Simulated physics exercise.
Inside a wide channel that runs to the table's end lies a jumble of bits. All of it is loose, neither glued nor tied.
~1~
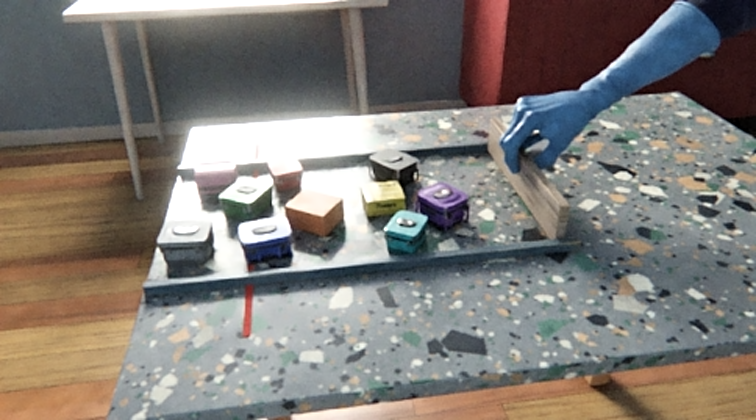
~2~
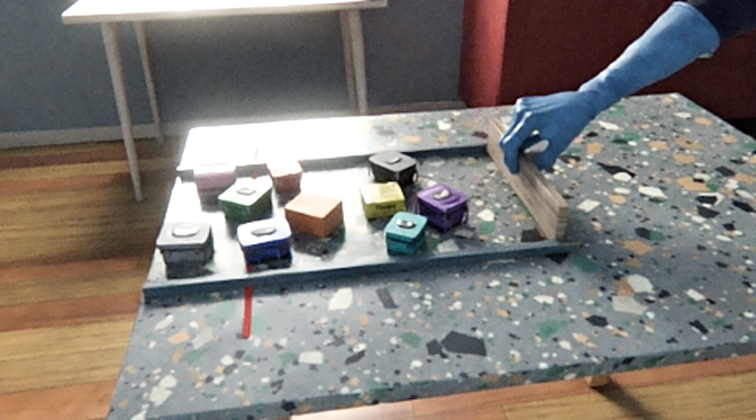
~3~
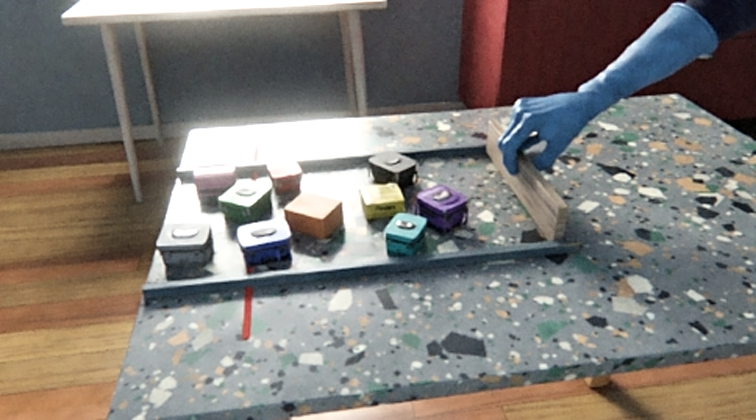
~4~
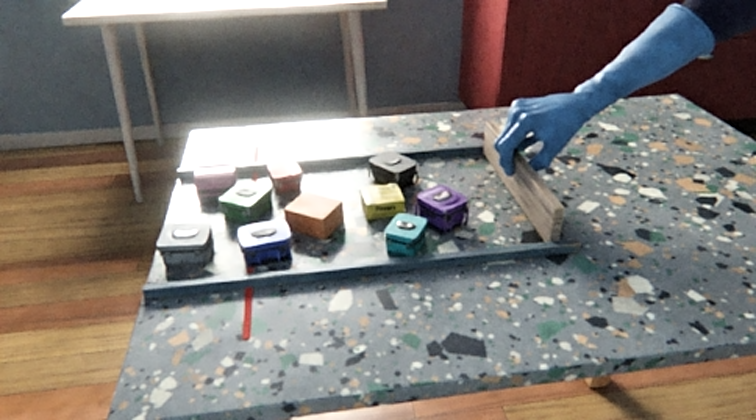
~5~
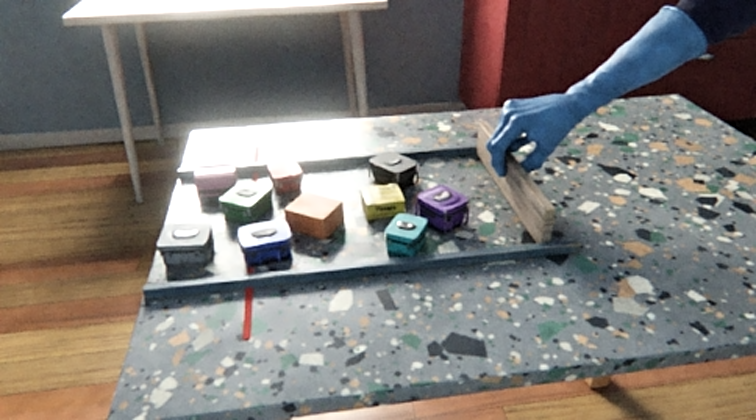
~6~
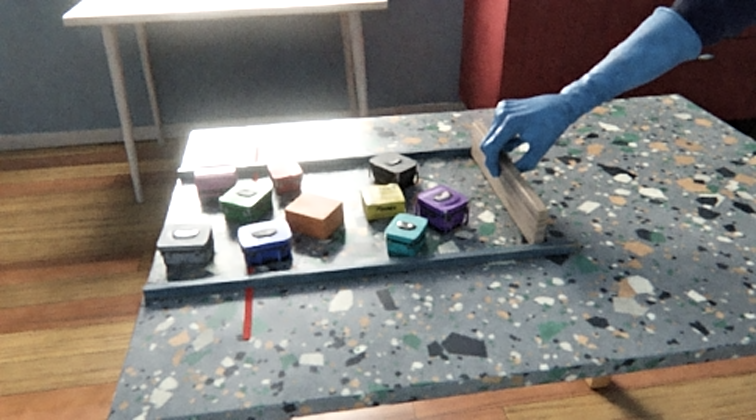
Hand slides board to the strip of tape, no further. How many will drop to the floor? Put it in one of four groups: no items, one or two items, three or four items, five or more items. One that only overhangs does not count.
I expect one or two pieces to come off the table.
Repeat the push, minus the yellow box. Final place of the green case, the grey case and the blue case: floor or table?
In that case the green case stays where it is, the grey case goes off the edge, the blue case stays where it is.
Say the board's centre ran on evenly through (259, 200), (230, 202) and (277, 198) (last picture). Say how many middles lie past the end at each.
1; 2; 0.
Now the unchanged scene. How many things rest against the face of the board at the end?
So the total is 4.
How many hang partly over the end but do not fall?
Number: 2.
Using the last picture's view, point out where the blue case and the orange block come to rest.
In the last picture the blue case sits around (189, 254) and the orange block around (190, 229).
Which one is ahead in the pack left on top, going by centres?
I'd go with the pink box.
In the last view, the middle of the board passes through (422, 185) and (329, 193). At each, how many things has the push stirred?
It comes to 3 for the first spot, 7 for the other.
Soon after, none off yet; grey case at rest near (188, 245); pink box at rest near (217, 180); green case at rest near (248, 203).
After that, none off yet; grey case moving near (178, 247); pink box moving near (208, 181); green case displaced about its own width near (222, 201).
In the end, the number that fall off is one or two; gone, grey case.
